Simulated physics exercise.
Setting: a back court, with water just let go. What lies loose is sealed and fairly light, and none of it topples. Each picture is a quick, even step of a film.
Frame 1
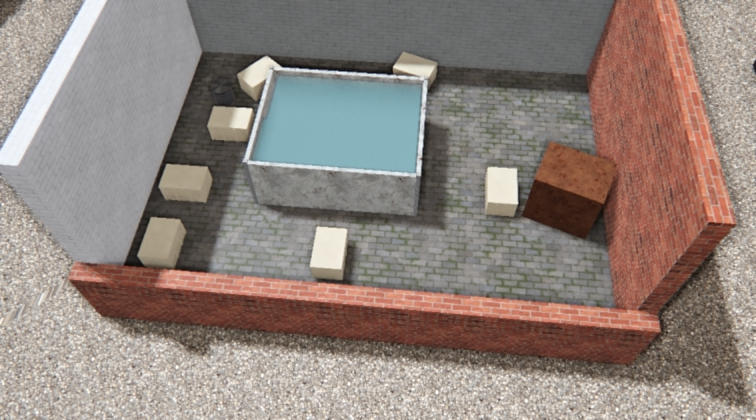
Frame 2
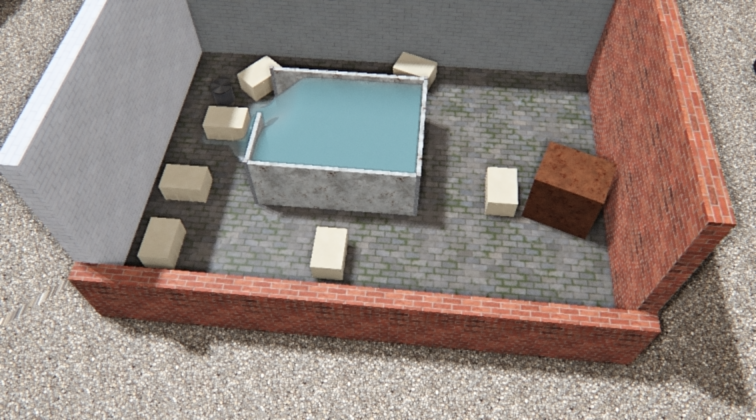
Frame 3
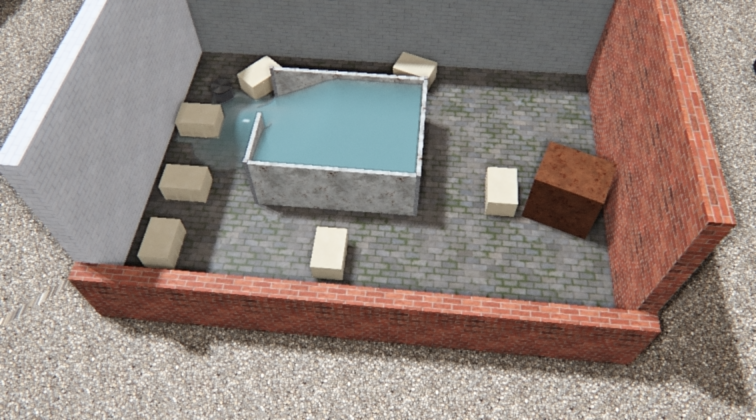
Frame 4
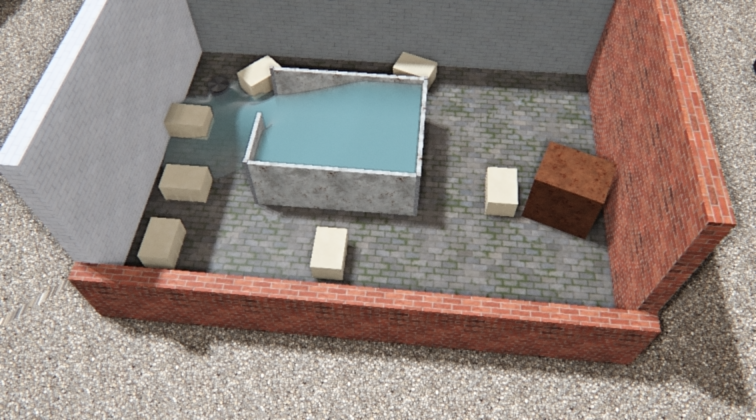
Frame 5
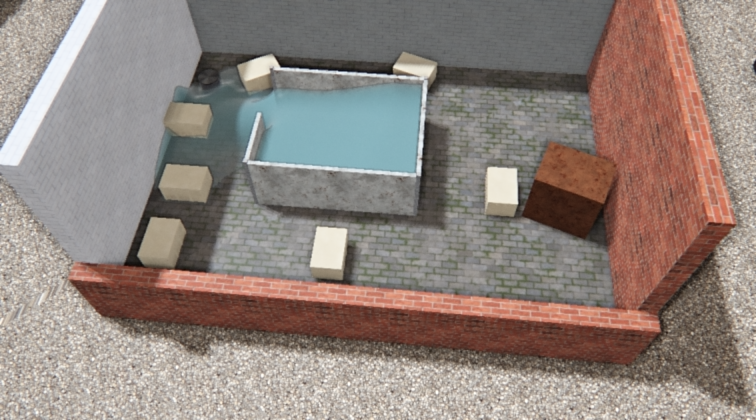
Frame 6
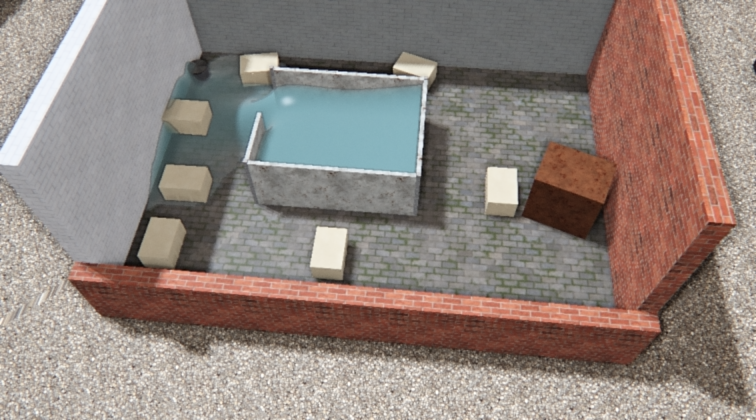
A walled brick court held a tank of water that poured out through its left side, shoving a pale crate toward the left wall before a small dark object shifted toward the back corner.
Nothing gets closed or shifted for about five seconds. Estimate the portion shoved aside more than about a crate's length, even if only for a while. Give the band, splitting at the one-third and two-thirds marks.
The share lands in the top band, two thirds or more.
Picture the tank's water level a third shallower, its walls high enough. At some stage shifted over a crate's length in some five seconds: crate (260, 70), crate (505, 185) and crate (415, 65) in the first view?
Went the distance, fell short, went the distance.
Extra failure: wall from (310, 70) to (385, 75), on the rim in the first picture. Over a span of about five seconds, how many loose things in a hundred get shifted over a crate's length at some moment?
Roughly 100 %.
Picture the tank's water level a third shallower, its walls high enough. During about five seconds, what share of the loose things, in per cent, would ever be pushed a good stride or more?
90 % or so.
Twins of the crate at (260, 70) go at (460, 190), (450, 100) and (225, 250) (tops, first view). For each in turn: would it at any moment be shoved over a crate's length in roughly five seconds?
Here's how it goes: Never gets far, sent far off, and lastly sent far off.
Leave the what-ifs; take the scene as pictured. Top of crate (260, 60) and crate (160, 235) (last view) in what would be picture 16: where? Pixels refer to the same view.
Estimate: First at (352, 83), second at (196, 259), approximately.
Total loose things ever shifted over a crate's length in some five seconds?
The count is 7.
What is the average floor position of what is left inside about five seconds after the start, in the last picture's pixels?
On the floor of the last picture, roughly (510, 185).
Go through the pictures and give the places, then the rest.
In the first frame, a crate at (230, 117) rests on the ground; a pail at (221, 86), on the bottom; 0 of 8 have shifted.
In the second frame, a crate at (226, 117), on the bottom, close to its start; a pail at (221, 86), on the bottom; 1 of 8 have shifted.
In the third frame, a crate at (198, 113), on the bottom, a stride from its start; a pail at (221, 86) rests on the ground; 1 of 8 have shifted.
In the fourth frame, a crate at (187, 114), on the bottom, a stride from its start; a pail at (218, 84), on the bottom, close to its start; 2 of 8 have shifted.
In the fifth frame, a crate at (186, 113), afloat, a stride from its start; a pail at (209, 77) rests on the ground, a stride from its start; 3 of 8 have shifted.
In the sixth frame, a crate at (185, 110), afloat, a stride from its start; a pail at (197, 66), on the bottom, a stride from its start; 3 of 8 have shifted.
A moment on, 2 of 8 are well off their spots; 2 afloat.
Next, 5 of 8 are well off their spots; 3 afloat.
Later, 7 of 8 are well off their spots; 5 afloat.
In the end, 7 of 8 are well off their spots, and 7 have been at some point; 7 afloat.
